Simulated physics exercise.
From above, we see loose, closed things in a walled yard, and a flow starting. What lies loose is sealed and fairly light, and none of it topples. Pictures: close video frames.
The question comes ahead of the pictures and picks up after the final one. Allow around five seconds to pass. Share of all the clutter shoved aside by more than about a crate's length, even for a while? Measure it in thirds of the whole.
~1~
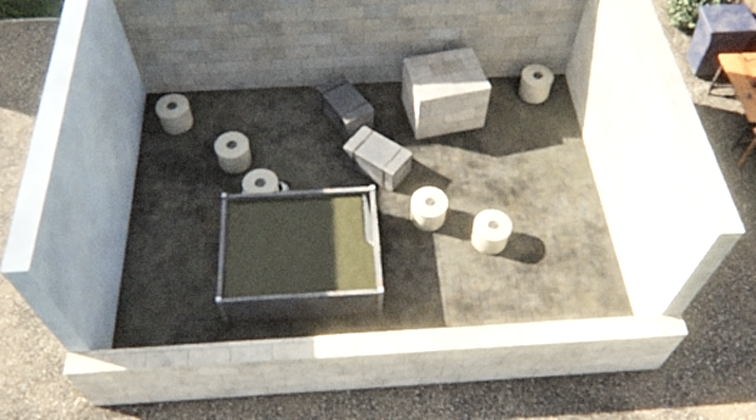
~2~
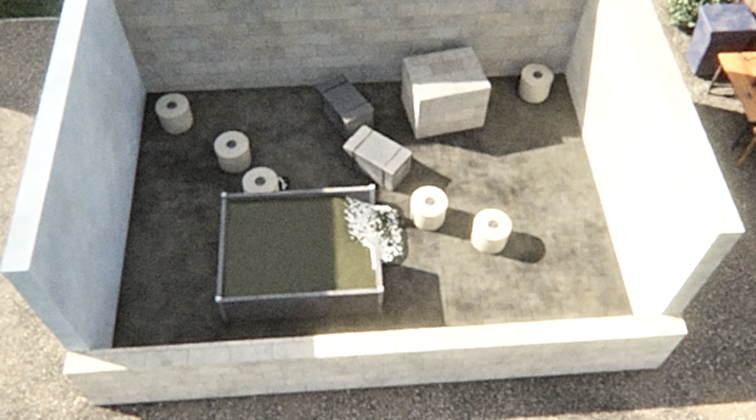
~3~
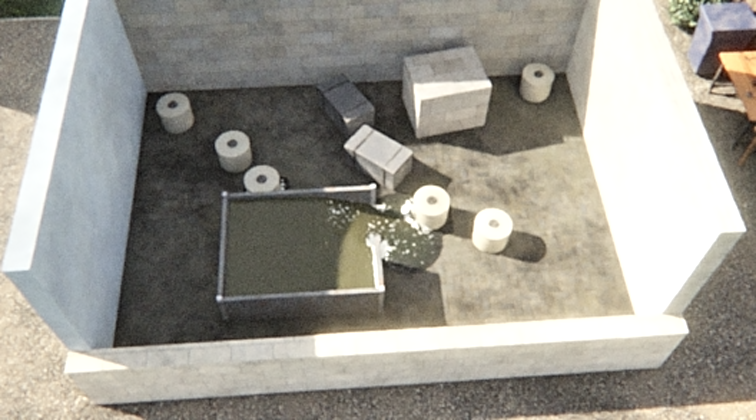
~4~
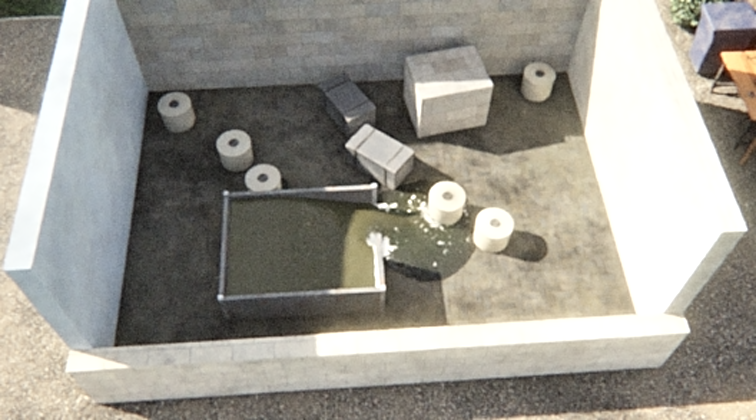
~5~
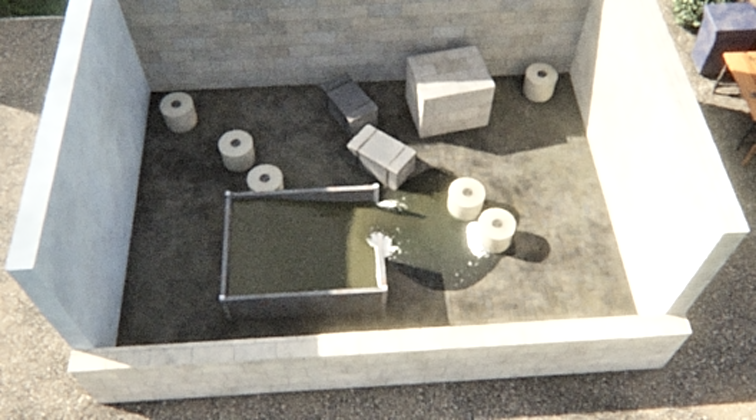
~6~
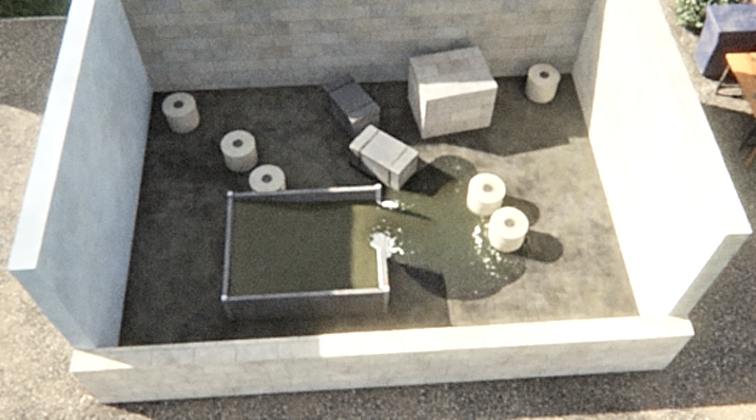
Share shifted well: Middle, a third to two thirds.
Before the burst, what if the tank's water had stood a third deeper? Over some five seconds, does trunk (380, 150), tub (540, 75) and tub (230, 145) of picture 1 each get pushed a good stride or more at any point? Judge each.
First one missed the mark, second one cleared the mark, third one missed the mark.
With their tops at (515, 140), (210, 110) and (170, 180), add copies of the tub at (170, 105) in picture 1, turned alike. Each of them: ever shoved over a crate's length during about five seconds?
Shoved clear, stays put, stays put.
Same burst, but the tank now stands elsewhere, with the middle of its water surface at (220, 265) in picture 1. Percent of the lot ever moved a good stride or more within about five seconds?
It works out at about 40 percent.
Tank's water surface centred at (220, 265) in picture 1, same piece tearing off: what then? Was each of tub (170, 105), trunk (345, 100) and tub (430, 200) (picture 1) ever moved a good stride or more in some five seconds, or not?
Not far, Not far, Far enough.
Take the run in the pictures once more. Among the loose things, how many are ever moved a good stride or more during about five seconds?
I make it 3.
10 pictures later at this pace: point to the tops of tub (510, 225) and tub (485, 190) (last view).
They end up at about pixels (610, 223) and (584, 132).
A moment on, 2 of 8 are well off their spots; 0 afloat.
Next, 2 of 8 are well off their spots; 2 afloat.
Later, 3 of 8 are well off their spots; 3 afloat.
In the end, 3 of 8 are well off their spots, and 3 have been at some point; 3 afloat.
